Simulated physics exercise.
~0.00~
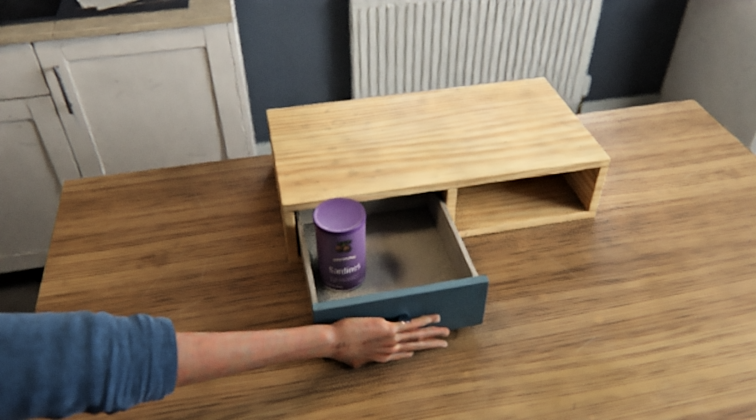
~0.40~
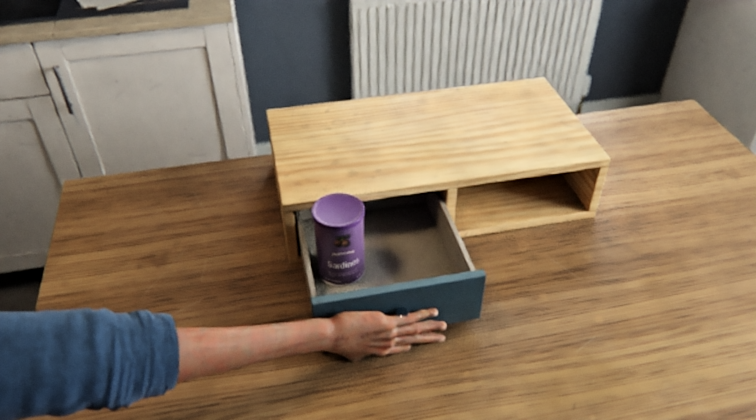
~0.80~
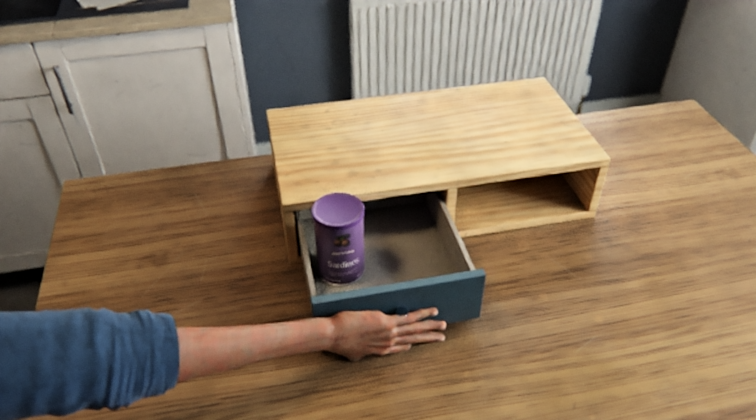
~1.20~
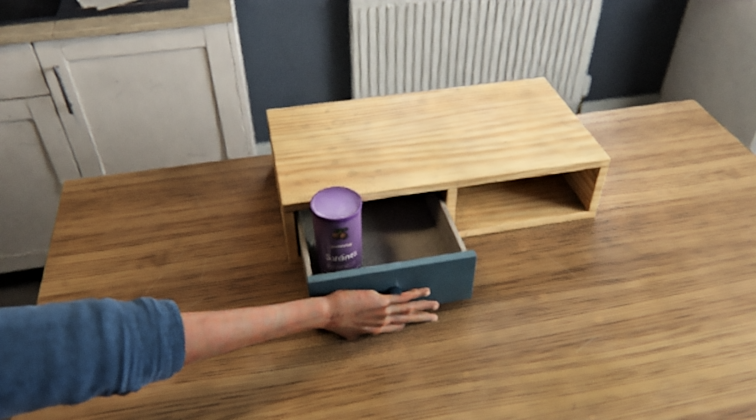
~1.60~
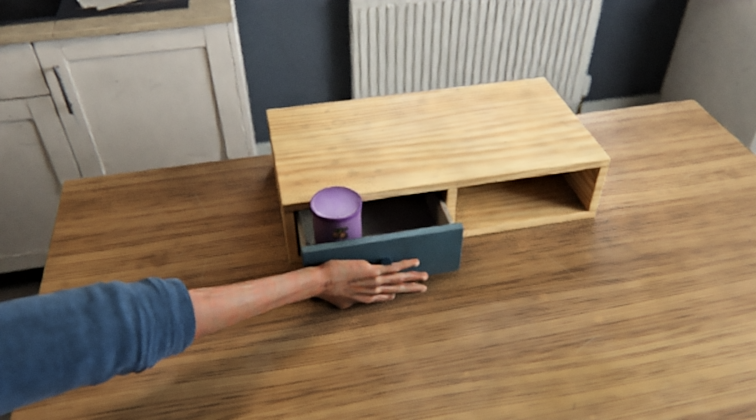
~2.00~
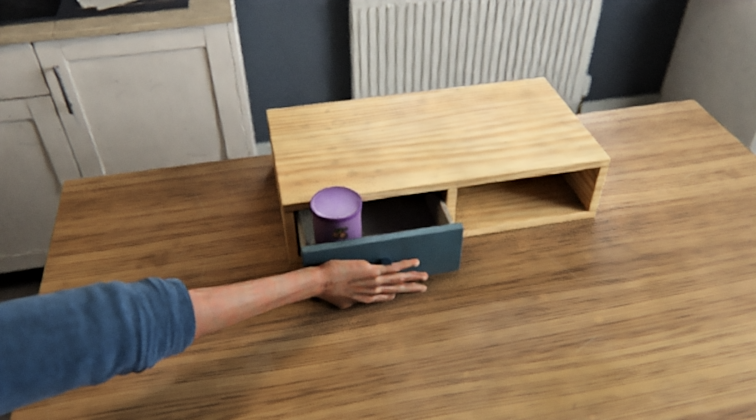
Blue-fronted drawer holding an upright purple tin sliding partway into a wooden chest as a hand pushes it, then stopping ajar.
